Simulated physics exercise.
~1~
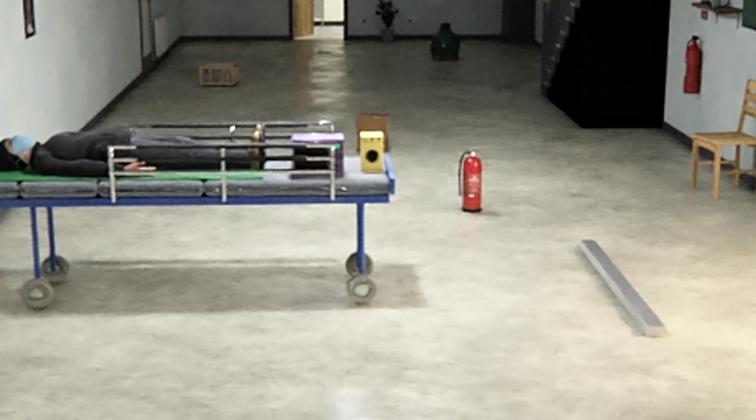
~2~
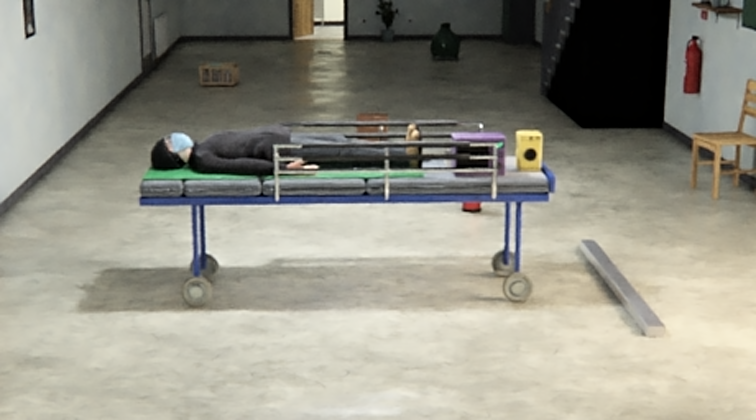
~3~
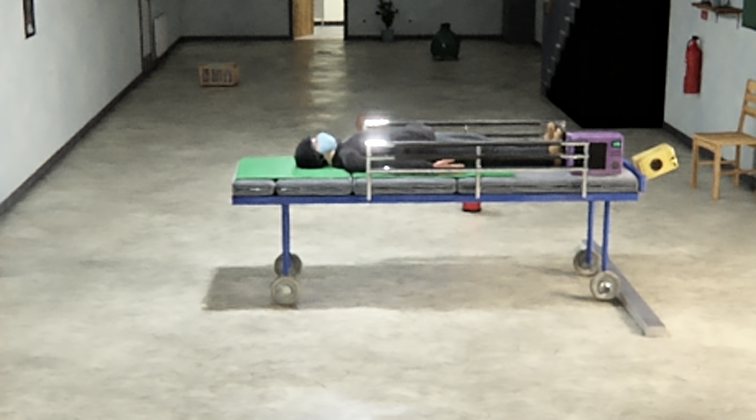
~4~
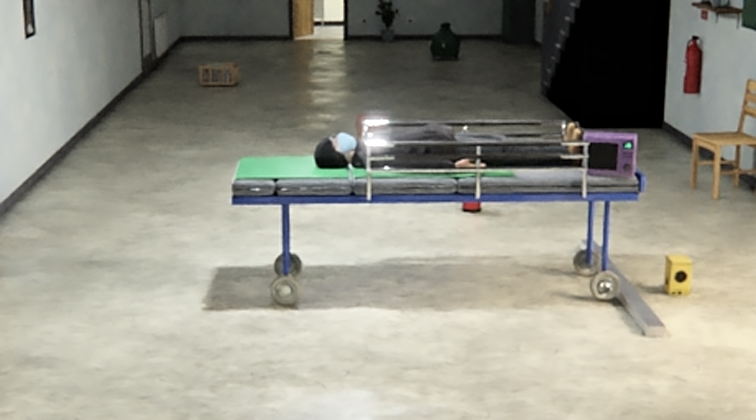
In a long hallway, a gurney carrying a masked person rolls right, stops at a sill, and a yellow pump falls off.
